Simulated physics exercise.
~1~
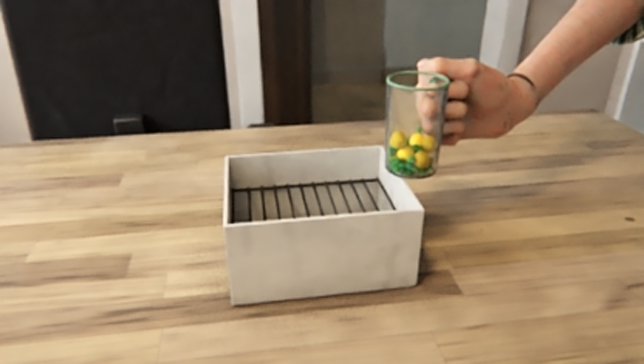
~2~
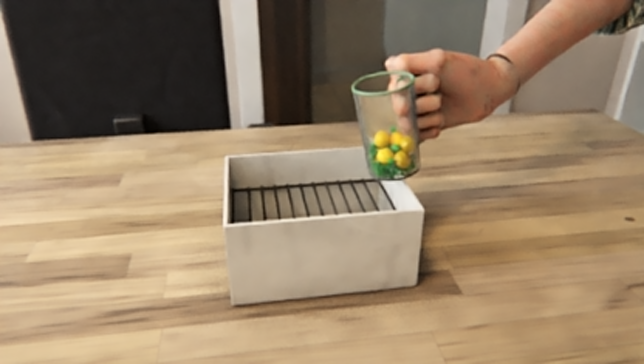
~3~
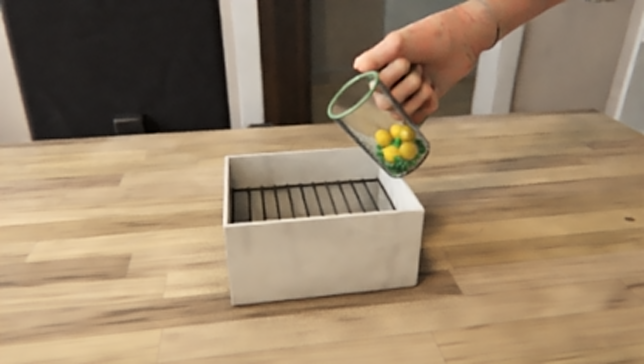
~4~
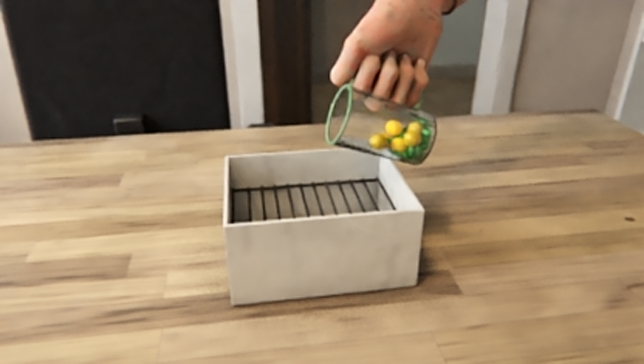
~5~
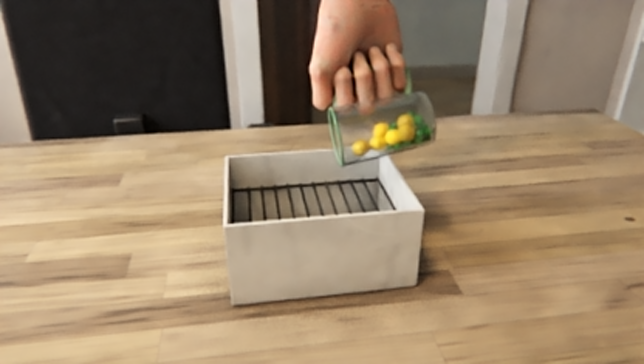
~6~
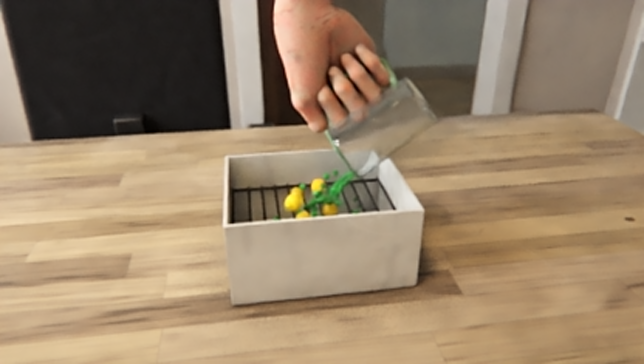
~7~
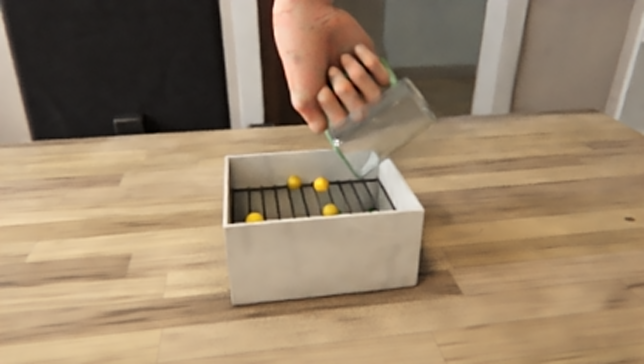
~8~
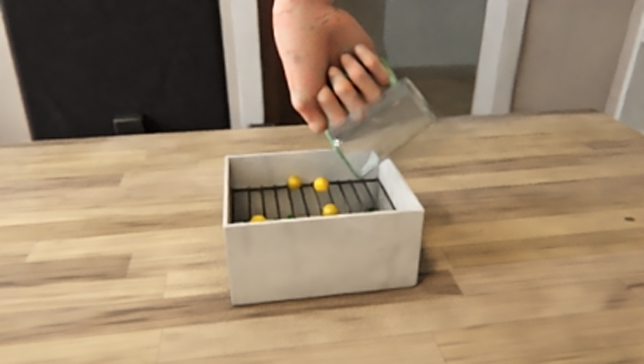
At first, a hand holds a clear, green-rimmed cup of yellow balls and small green bits upright above the right side of a pale open box with a dark wire rack across it. The hand moves left and tilts the cup until it lies on its side, with everything still inside. The yellow balls slide toward the rim as the cup tips further. Then the contents tumble out together on to the wires. The green bits drop through the gaps, while the yellow balls spread out and stay on top, with the emptied cup still held upside down above them.
